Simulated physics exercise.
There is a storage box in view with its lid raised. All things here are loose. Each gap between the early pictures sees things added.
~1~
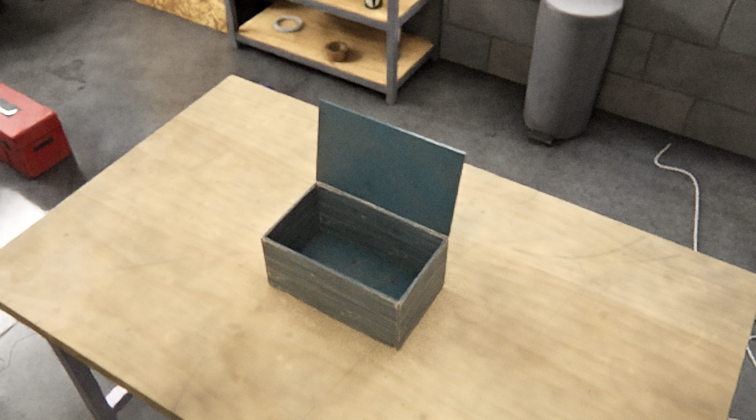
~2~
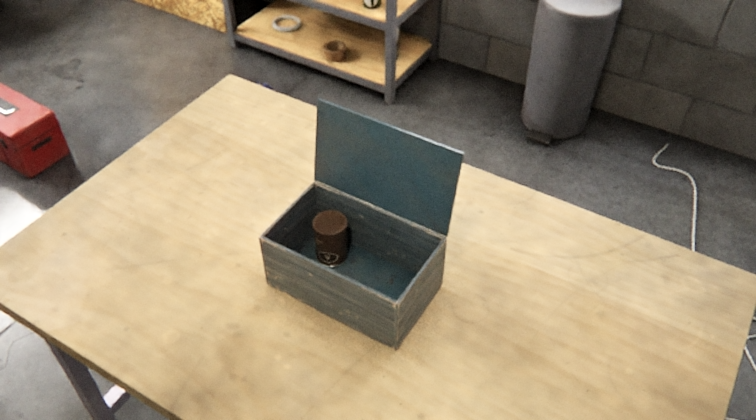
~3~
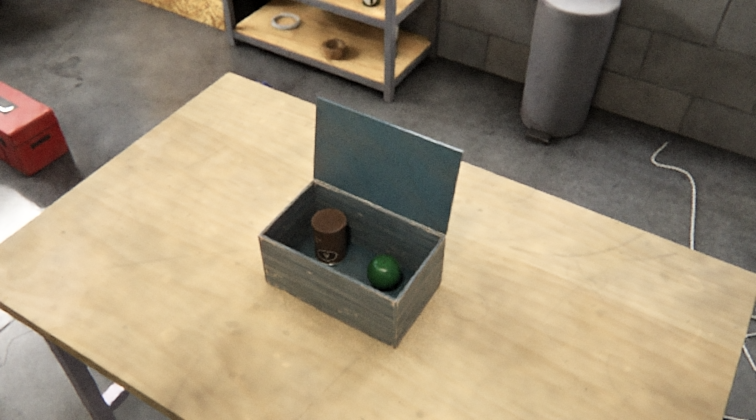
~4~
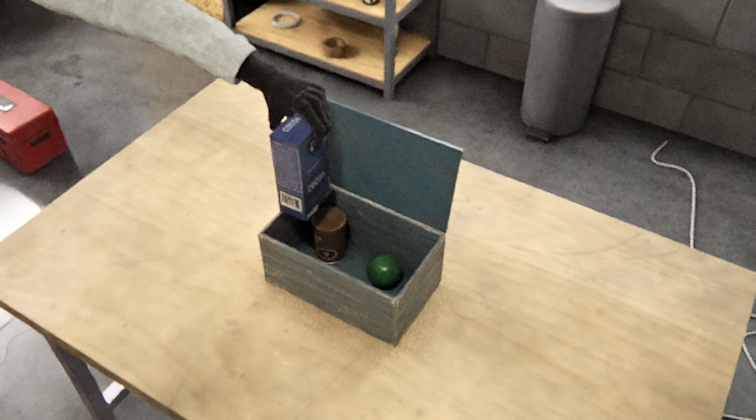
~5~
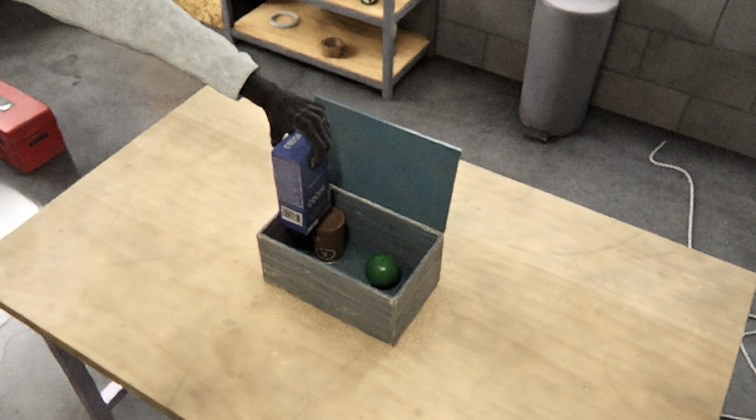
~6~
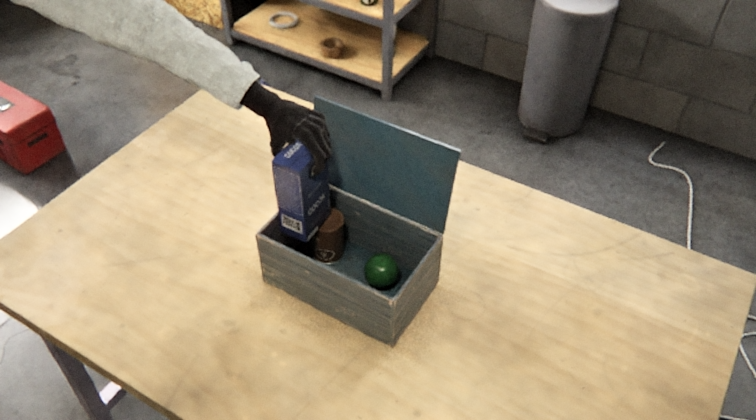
A black-gloved hand in a pale grey sleeve reaches in from the upper left over a wooden table in a workshop, seen from above at an angle. On it sits an open grey-blue box, first empty, then holding a dark brown cylindrical object, then also a green apple at right. The hand lowers a blue carton into the box's left side, the view barely shifting.
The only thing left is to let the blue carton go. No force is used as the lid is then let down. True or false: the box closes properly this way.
False.
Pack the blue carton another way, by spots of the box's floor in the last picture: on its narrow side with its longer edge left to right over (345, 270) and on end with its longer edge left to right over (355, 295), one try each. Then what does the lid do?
Try 1: Lid shut; try 2: Lid not shut.
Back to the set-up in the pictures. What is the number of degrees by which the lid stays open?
Some 40 degrees above the rim, more or less.
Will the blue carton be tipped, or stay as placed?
It ends up leaning.
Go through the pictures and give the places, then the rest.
In the first frame, the last thing is not in view yet.
In the second frame, the last thing is not in view yet.
In the third frame, the last thing is not in view yet; green apple (384, 272).
In the fourth frame, on its way; blue carton (302, 166); green apple (384, 270).
In the fifth frame, on its way; blue carton (303, 181); green apple (382, 270).
In the sixth frame, in place under the hand; blue carton (303, 189); green apple (381, 271).
Then, 0.50 s on from there, blue carton turned 50° from how it was put near (279, 211).
Then, 1.20 s on from there, lid starting down; blue carton turned 53° from how it was put near (277, 209).
Then, 1.50 s on from there, lid 66° above the rim; blue carton turned 53° from how it was put near (277, 209).
Then, 1.80 s on from there, lid 47° above the rim; blue carton turned 53° from how it was put near (277, 209).
In the end, lid 39° above the rim; toppled in the box, blue carton; the other 2 unmoved. At the end, from the last picture's camera, blue carton near (277, 209).
